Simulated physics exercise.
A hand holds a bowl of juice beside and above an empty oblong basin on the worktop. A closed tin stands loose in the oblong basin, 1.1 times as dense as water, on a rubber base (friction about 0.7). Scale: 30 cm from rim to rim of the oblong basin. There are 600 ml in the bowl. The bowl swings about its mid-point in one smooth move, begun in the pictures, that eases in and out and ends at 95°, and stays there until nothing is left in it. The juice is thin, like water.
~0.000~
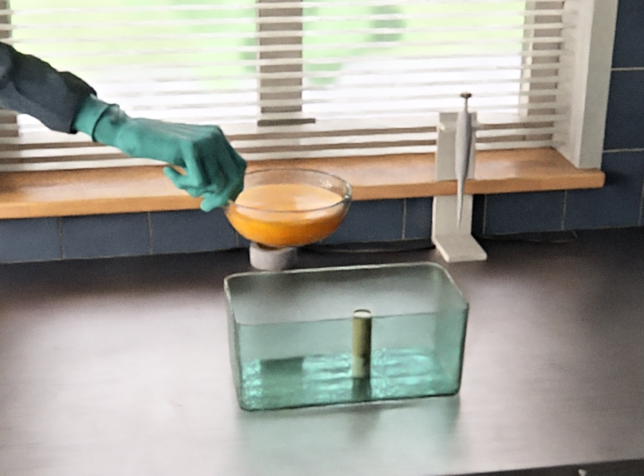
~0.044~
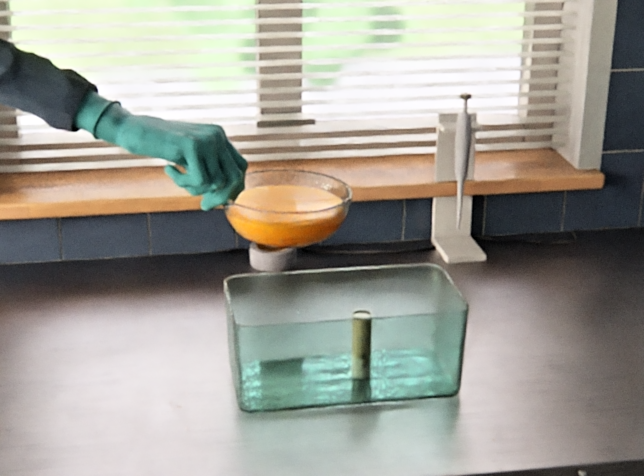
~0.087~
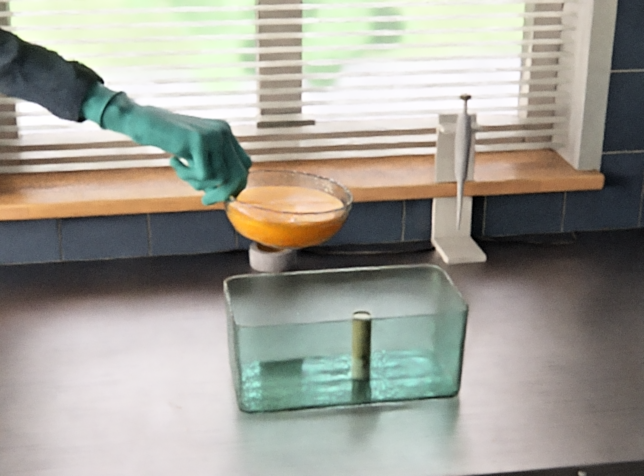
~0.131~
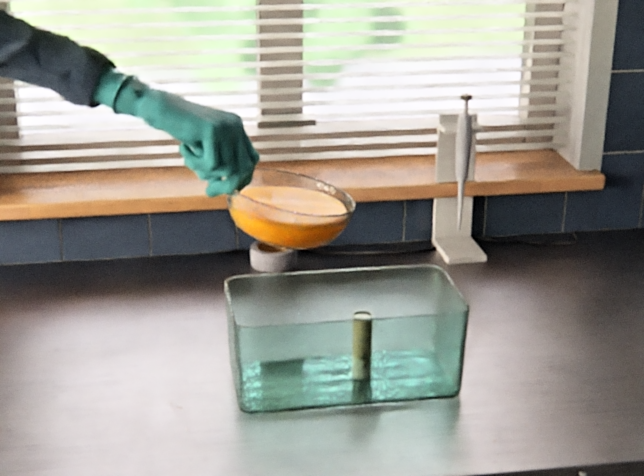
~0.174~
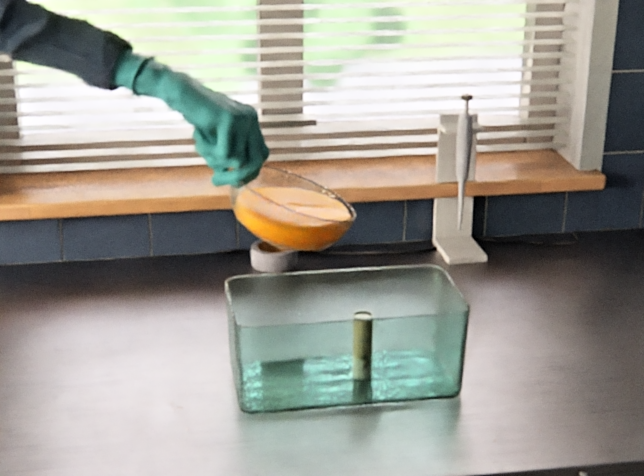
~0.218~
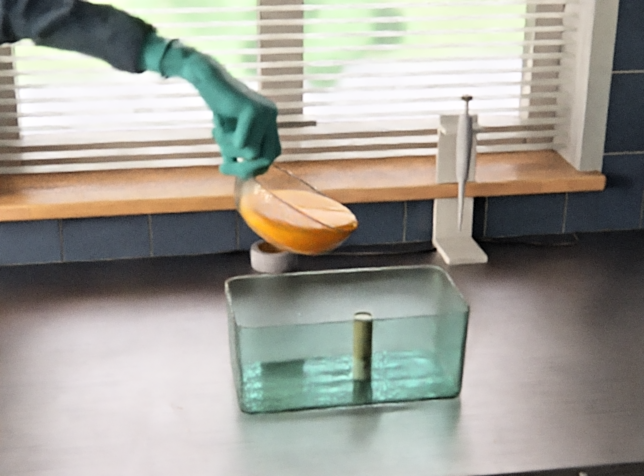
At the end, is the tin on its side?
The tin keeps standing.
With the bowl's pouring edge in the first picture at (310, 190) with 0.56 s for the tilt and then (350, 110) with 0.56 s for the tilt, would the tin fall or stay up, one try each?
First it goes over; then it topples.
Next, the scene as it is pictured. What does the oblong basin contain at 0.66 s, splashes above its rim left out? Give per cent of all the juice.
Some 94 per cent.
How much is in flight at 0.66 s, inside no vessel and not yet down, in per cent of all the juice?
About 5 per cent.
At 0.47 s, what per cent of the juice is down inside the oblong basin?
Near 54 in a hundred.
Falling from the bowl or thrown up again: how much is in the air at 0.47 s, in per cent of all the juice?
Near 36 in a hundred.
By 0.47 s the tilt is 89° and 10 per cent is still to pour; the tin stands where it began.
By 0.66 s the tilt is 95° and 1 per cent is still to pour; the tin stands where it began.
By 0.85 s the tilt is 95° and 0 per cent is still to pour; the tin stands where it began.
By 1.06 s the tilt is 95° and 0 per cent is still to pour; the tin stands where it began.
At rest the tin stands where it began.
